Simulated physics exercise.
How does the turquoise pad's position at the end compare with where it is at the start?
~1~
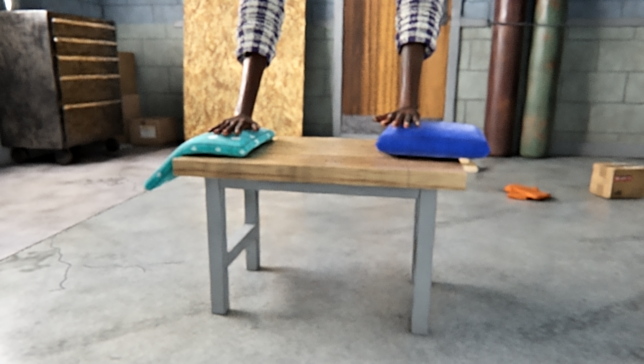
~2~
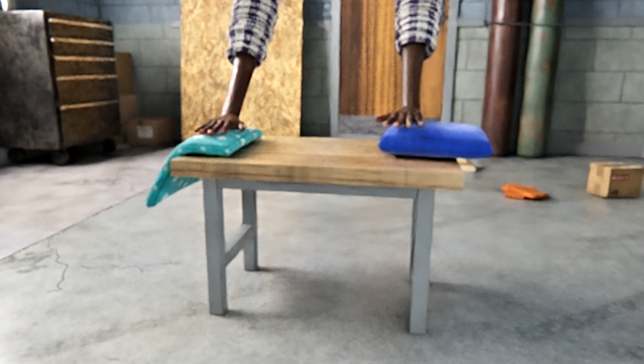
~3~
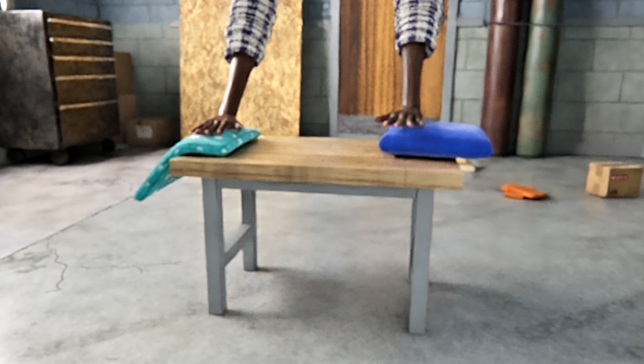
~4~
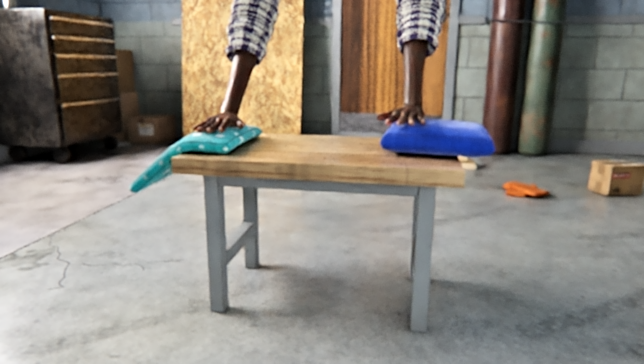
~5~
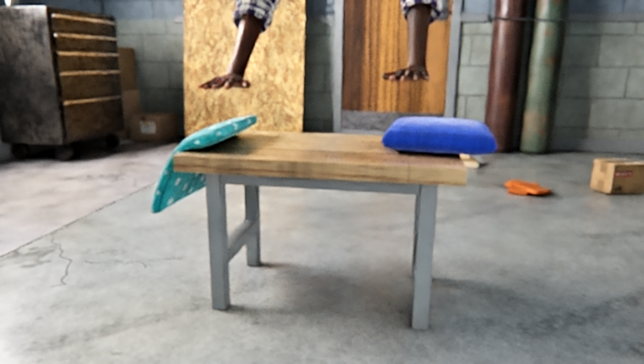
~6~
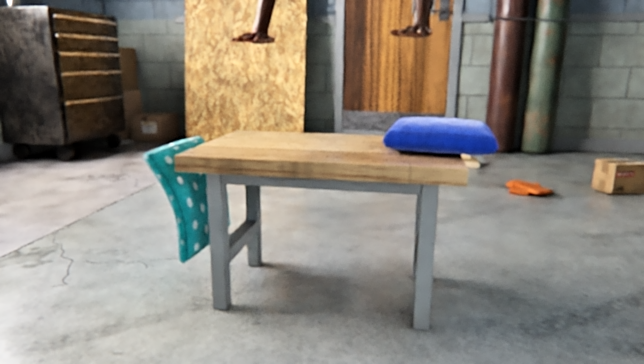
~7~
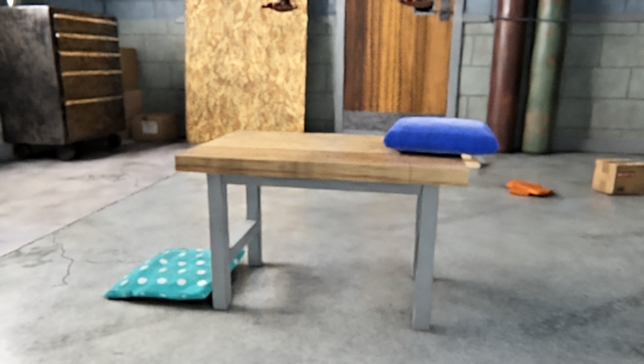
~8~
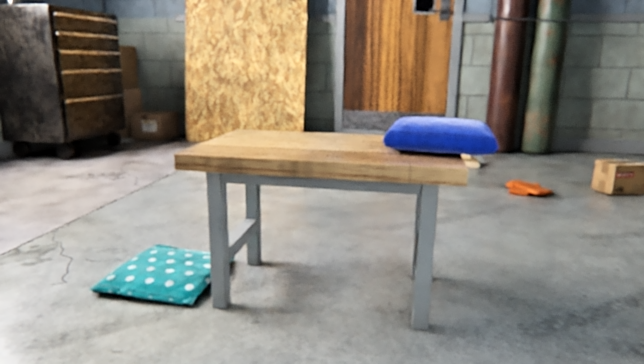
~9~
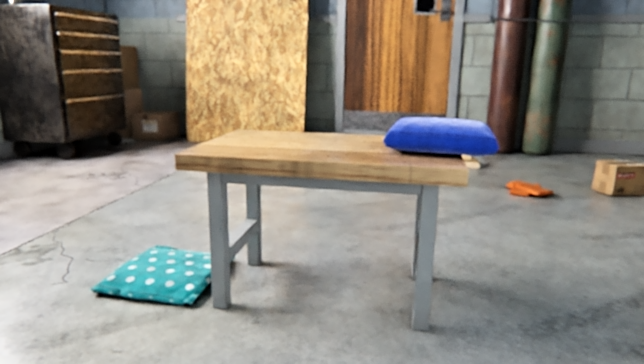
At the start the turquoise pad is on the left end of the bench top, partly hanging over the edge under a hand. By the end it lies on the floor beside the bench's left legs, lower and farther left than before.
